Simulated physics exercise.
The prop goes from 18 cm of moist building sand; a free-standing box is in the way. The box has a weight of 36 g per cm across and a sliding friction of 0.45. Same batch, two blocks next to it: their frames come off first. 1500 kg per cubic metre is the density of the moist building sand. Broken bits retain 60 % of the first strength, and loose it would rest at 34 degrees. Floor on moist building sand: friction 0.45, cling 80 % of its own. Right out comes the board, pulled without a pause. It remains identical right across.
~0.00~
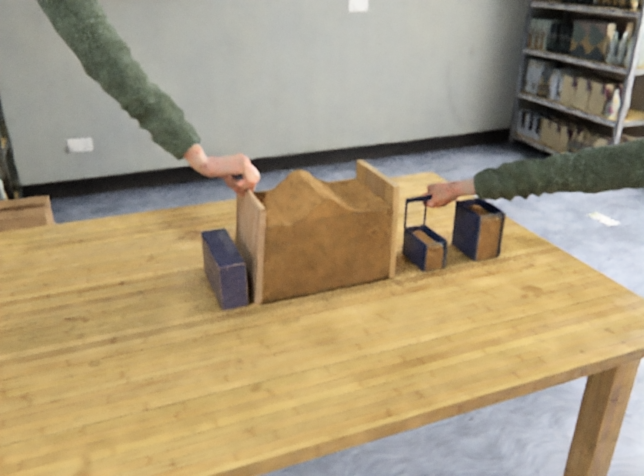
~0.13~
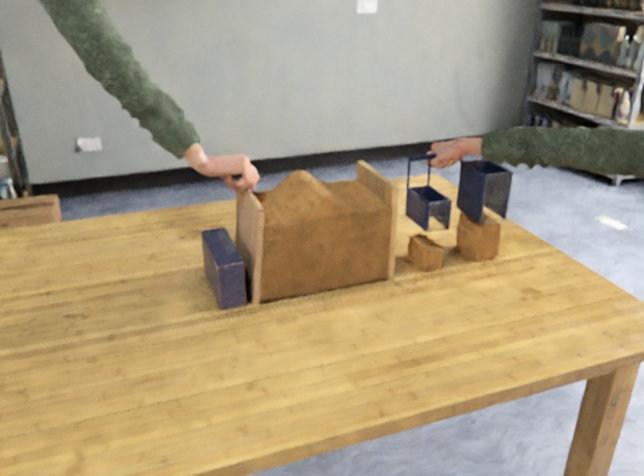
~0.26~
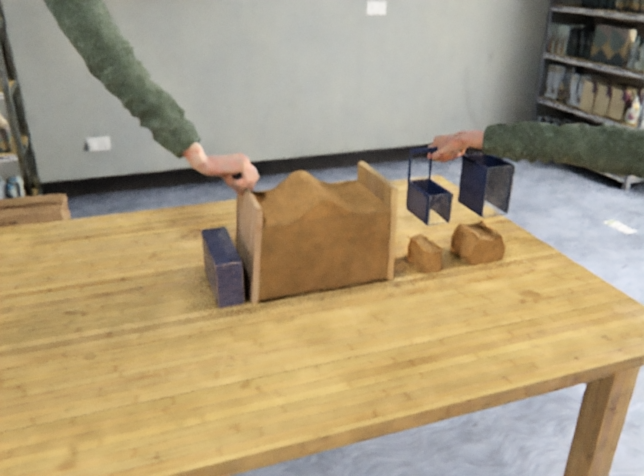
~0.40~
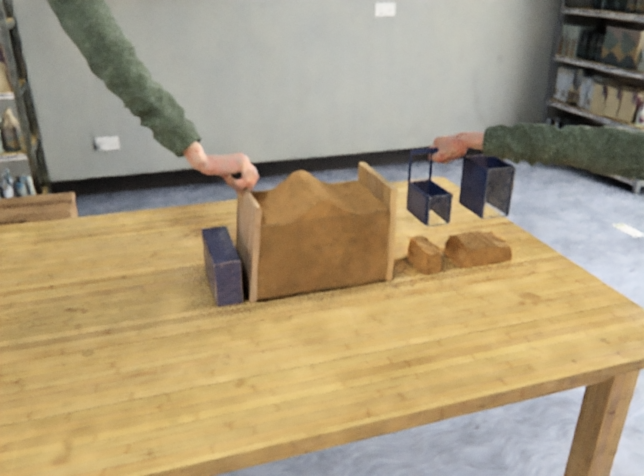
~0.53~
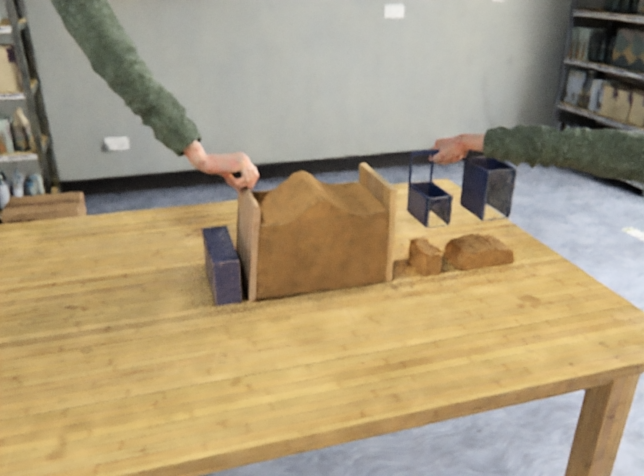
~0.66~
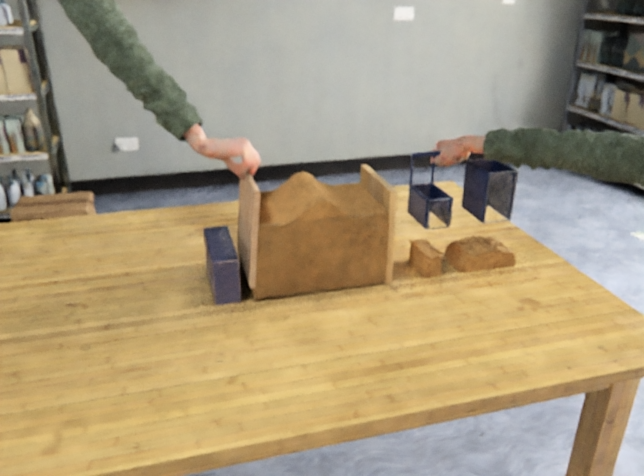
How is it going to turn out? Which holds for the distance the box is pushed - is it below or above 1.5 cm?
Of the two, above.
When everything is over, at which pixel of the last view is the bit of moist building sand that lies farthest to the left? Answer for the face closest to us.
Position: Approx. (229, 299).
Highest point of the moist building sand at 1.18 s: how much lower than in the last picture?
Some 1.5 cm.
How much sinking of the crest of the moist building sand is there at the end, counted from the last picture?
Measured change: Some 3.5 cm.
By 0.90 s, the box has not moved.
By 1.18 s, the box has been pushed 5 mm.
By 1.46 s, the box has been pushed 3.0 cm.
By 1.73 s, the box has been pushed 3.0 cm.
By 1.77 s, at the end, the box has been pushed 3.0 cm.
